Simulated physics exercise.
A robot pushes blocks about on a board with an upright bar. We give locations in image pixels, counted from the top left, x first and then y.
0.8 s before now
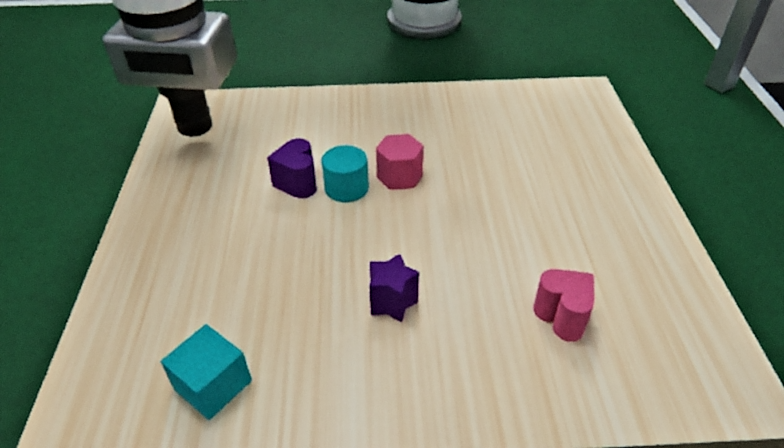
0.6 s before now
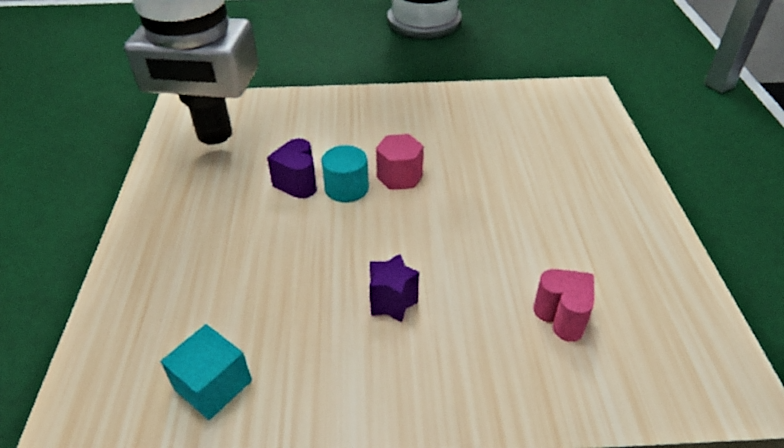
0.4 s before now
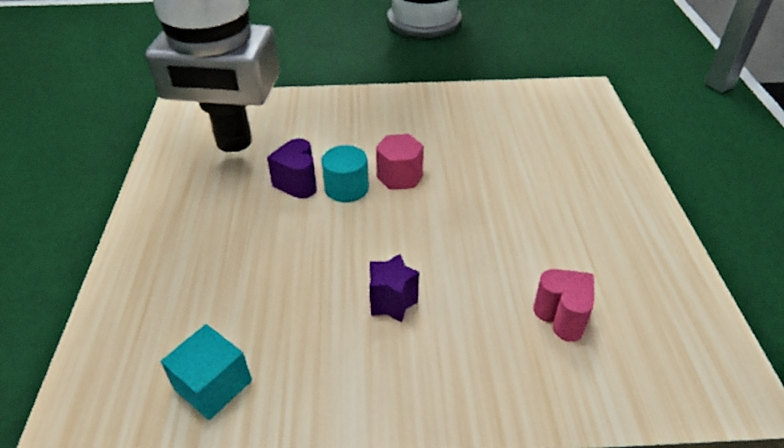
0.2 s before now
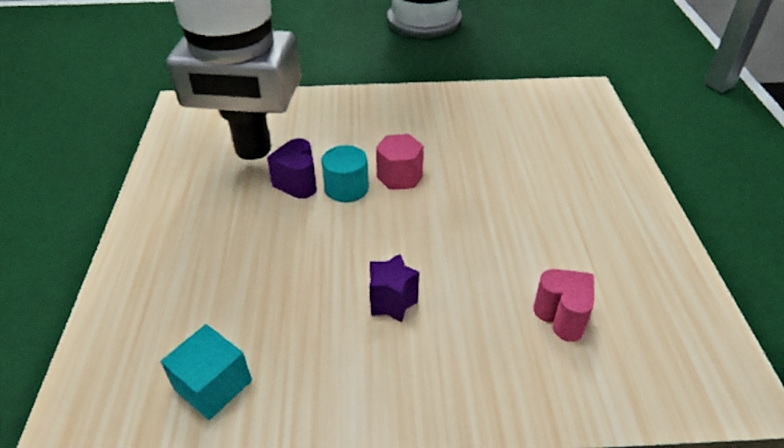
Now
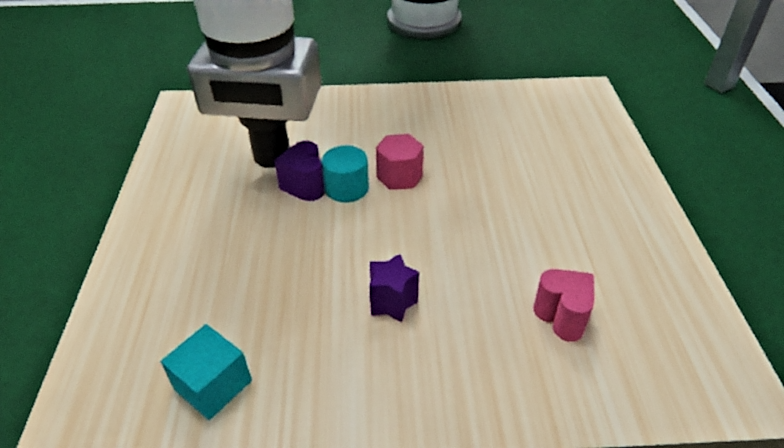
A robot arm moves right across the board and nudges the purple heart-shaped block slightly right.
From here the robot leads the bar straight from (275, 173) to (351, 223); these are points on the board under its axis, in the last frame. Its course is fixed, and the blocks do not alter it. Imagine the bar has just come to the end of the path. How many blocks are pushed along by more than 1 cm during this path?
I foresee three or more blocks being moved.
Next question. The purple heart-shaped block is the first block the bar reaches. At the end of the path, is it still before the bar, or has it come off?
That block remains ahead.
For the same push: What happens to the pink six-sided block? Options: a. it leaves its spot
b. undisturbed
Answer: A.
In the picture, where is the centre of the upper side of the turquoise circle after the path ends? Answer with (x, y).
I'd expect the centre of its top face to be at (409, 171).
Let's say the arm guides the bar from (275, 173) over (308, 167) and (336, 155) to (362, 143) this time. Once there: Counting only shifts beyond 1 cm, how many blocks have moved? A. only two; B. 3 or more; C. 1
Choice A: Only two.
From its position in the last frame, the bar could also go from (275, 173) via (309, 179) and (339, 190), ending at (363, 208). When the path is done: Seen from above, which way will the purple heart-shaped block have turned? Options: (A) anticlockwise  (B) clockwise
I choose B.
What follows on the original path. One third of the way, bar at (297, 174); purple heart-shaped block at (328, 172); turquoise circle at (368, 163); pink six-sided block at (404, 145).
Two thirds of the way, bar at (323, 191); purple heart-shaped block at (359, 186), turned 20° anticlockwise; turquoise circle at (393, 167); pink six-sided block at (414, 143), turned 25° anticlockwise.
At the end, bar at (350, 207); purple heart-shaped block at (391, 199), turned 35° anticlockwise; turquoise circle at (409, 171); pink six-sided block at (415, 142), turned 30° anticlockwise.
